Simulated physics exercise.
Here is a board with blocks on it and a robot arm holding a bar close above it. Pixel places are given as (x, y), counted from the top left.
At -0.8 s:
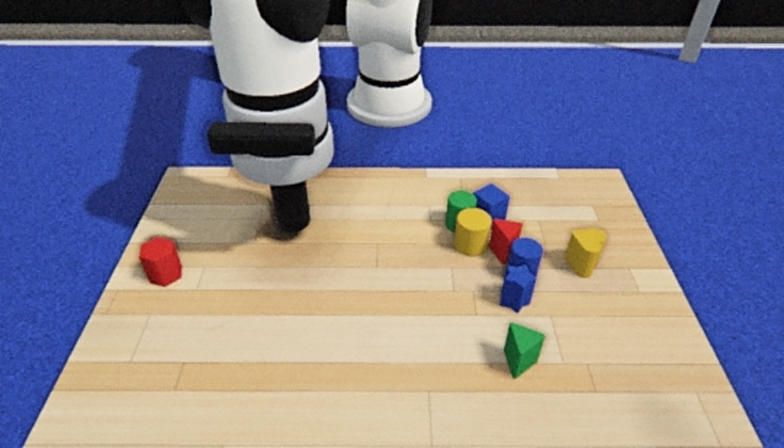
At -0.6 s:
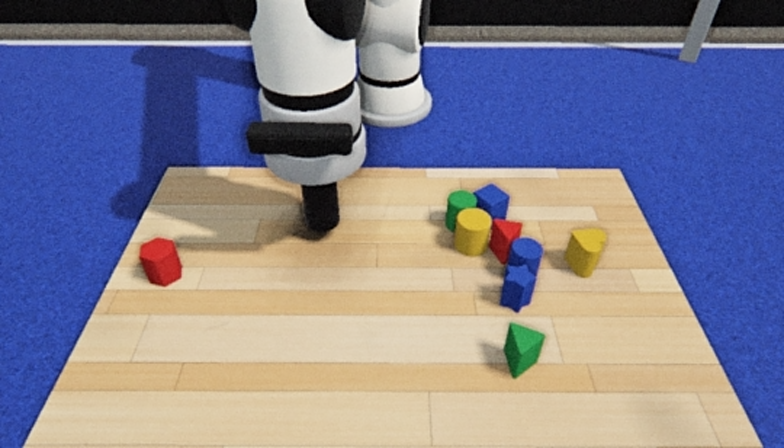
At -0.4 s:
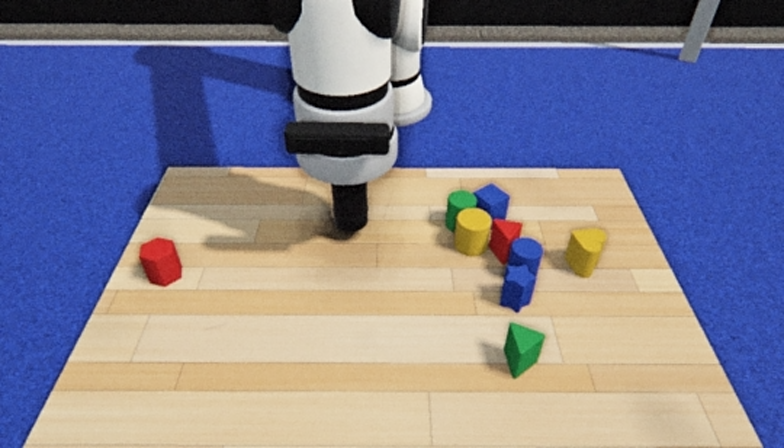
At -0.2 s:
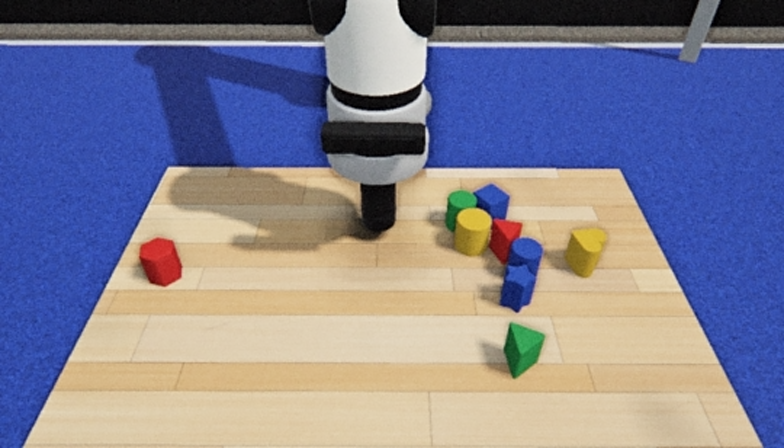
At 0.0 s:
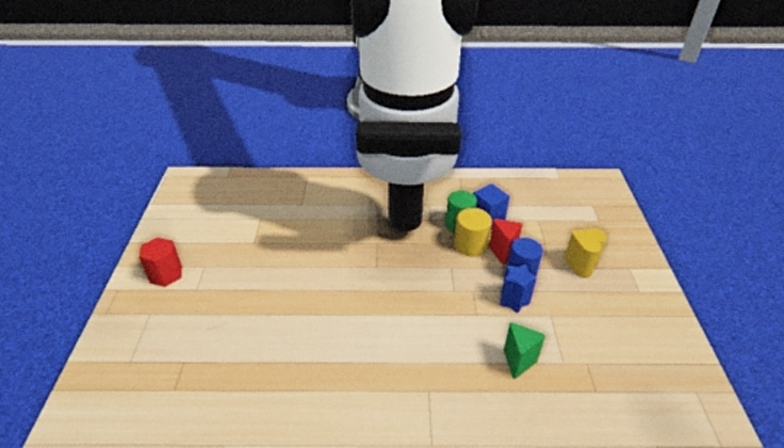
The footage shows a white robot arm holding a black bar over a wooden board scattered with red, green, yellow and blue blocks. The arm moves the bar steadily to the right, nearer the clustered blocks, while every block stays still.
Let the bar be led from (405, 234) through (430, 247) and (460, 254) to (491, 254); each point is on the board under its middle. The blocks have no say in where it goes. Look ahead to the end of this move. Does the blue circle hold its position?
I believe so.
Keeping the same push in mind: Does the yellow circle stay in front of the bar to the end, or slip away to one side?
It is still there in front.
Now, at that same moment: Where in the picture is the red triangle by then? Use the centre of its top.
Close to (531, 227).
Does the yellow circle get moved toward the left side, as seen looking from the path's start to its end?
I believe so.
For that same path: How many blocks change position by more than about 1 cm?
My prediction: Two blocks.
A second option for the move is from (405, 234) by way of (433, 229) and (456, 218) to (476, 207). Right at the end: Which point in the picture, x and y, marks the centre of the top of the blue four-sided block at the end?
The middle of its upper face should be somewhere near (536, 189).
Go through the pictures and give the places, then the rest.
Bar's lower end (294, 222); yellow circle (474, 218); red triangle (508, 226); blue circle (528, 247), in the first picture.
Bar (323, 222); blocks still, in the second picture.
Bar (351, 222); blocks still, in the third picture.
Bar (379, 222); blocks still, in the fourth picture.
Bar (405, 221); yellow circle (474, 218); red triangle (508, 226); blue circle (528, 247), in the fifth picture.
What follows on the original path. One third of the way, bar (431, 235); nothing pushed yet.
Two thirds of the way, bar (462, 241); yellow circle (493, 216); red triangle (519, 225), turned 55° clockwise.
At the end, bar (493, 241); yellow circle (515, 210); red triangle (531, 227), turned 75° clockwise; blue circle still.
